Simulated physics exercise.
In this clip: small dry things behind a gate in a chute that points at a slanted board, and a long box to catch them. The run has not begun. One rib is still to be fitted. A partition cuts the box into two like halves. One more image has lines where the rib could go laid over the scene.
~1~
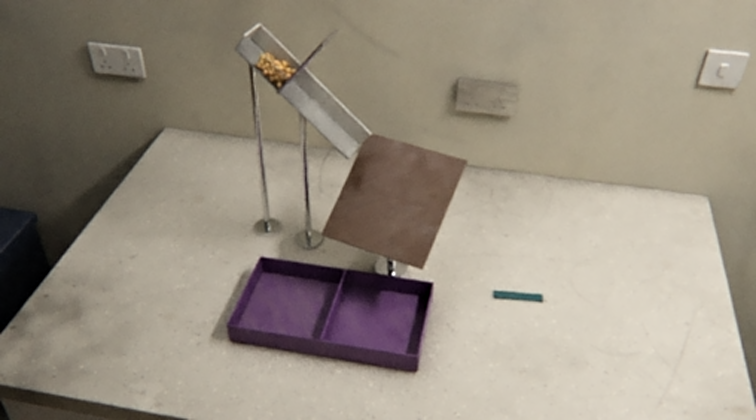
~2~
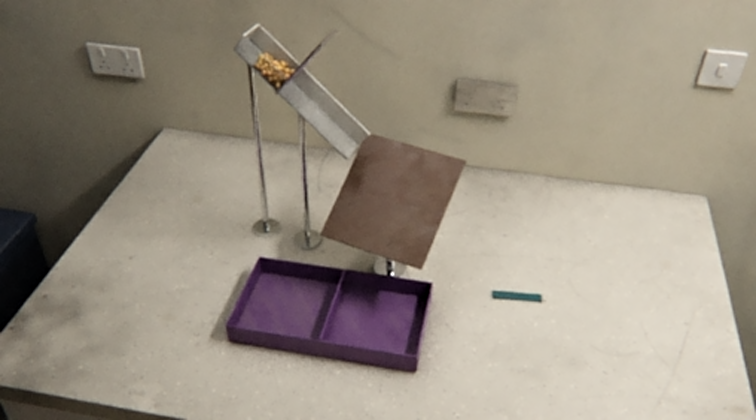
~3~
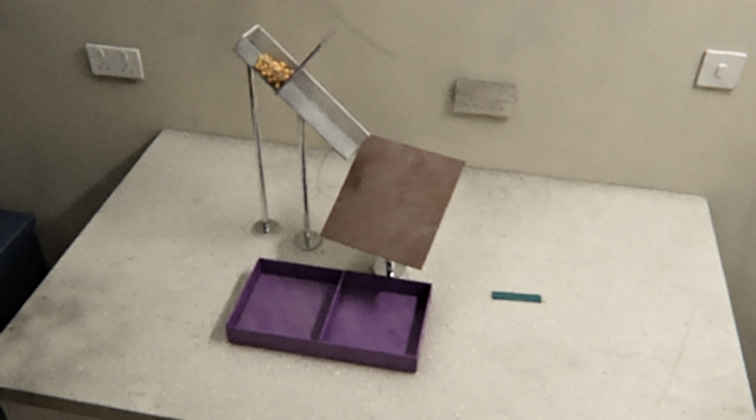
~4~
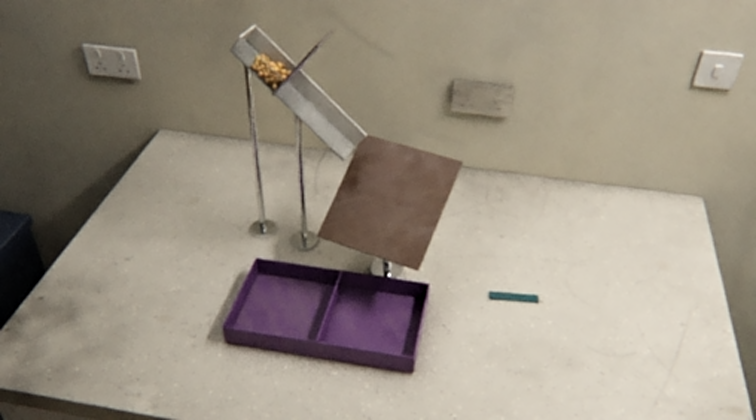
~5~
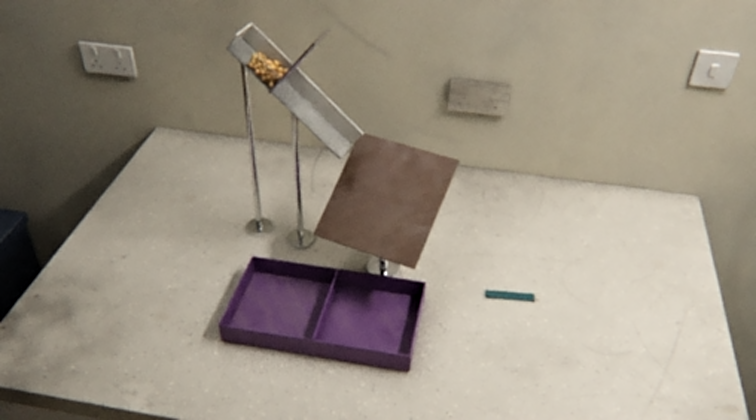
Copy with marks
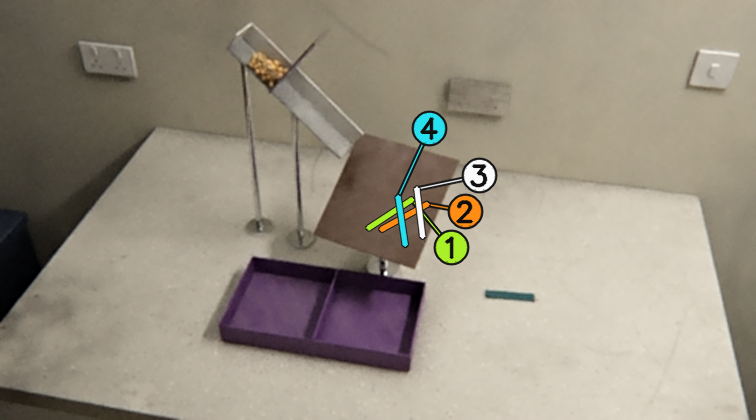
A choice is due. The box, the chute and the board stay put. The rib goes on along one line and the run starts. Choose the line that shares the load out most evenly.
1 beats the others.
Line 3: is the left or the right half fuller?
Right.
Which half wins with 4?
The right half.
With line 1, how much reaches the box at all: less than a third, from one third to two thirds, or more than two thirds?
It is more than two thirds.
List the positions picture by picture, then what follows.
The first frame shows load behind the gate near (277, 69), dried chickpeas; lip of the chute near (354, 152), sloping fairly steeply.
The second frame shows middle of the board near (393, 198), tilted fairly steeply; middle of its low edge near (369, 252); of its high edge near (415, 146).
The third frame shows front corners of the box near (226, 326) and (417, 357); front end of its middle wall near (319, 341).
The fourth frame shows middle of the load near (272, 70); lip near (349, 153).
The fifth frame shows middle of the load near (269, 68); lip near (346, 152).
On the marked copy, line 1 from (411, 199) to (368, 227); line 2 from (427, 204) to (381, 229); line 3 from (416, 188) to (422, 236); line 4 from (398, 197) to (405, 244).
For line 1, of what is caught, close to two thirds in the left half, close to a third in the right.
For line 2, of what is caught, a small share in the left half, all but a few in the right.
For line 3, of what is caught, none at all in the left half, the whole lot in the right.
For line 4, of what is caught, none at all in the left half, the whole lot in the right.
